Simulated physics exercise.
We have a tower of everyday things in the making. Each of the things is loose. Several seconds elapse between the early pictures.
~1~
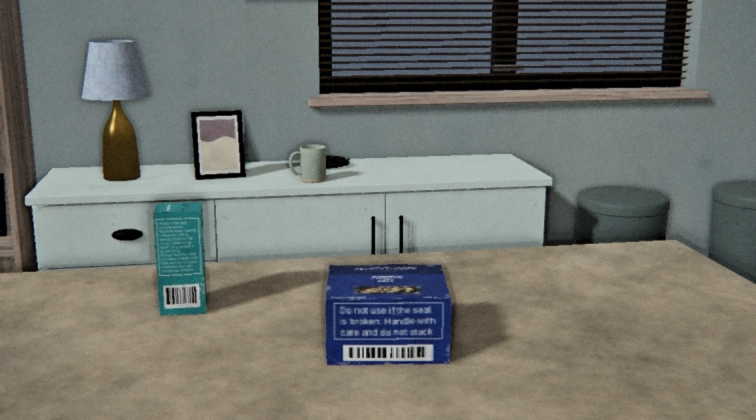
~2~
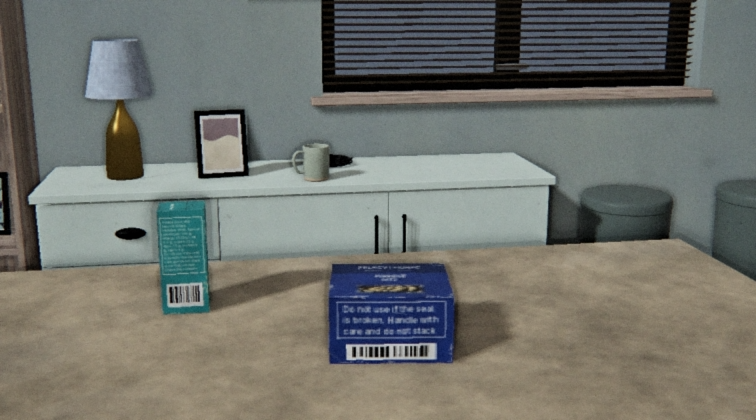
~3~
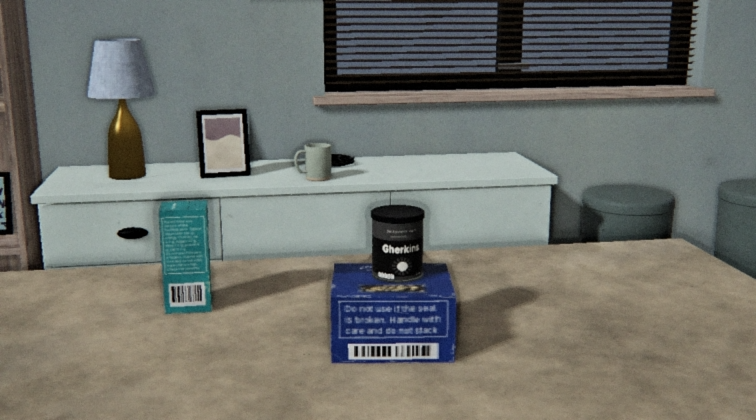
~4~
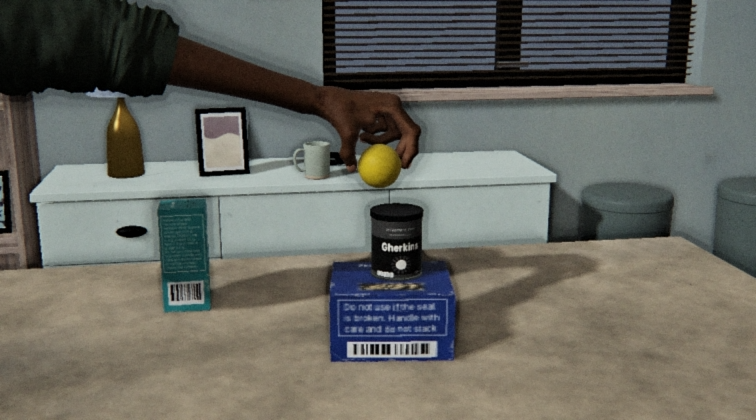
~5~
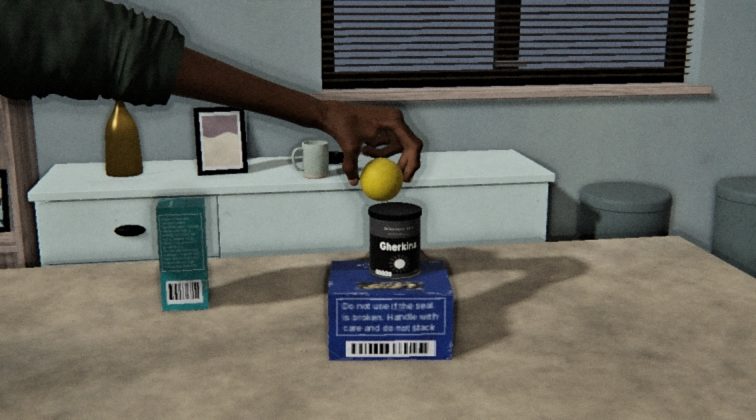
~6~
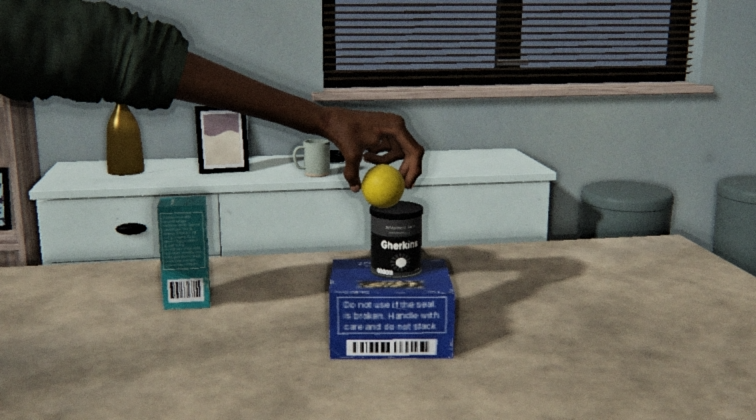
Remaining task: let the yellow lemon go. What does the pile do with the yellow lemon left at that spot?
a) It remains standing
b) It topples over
It remains standing.
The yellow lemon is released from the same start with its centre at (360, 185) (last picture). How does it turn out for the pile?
In the end the pile crashes down.
Then, 0.60 s later than the last frame, all is still.
Then, 1.40 s later than the last frame, yellow lemon resting near (383, 186).
When it is over, all 4 as before. End places, in pixels of the last picture, yellow lemon near (383, 186). The pile keeps its balance.
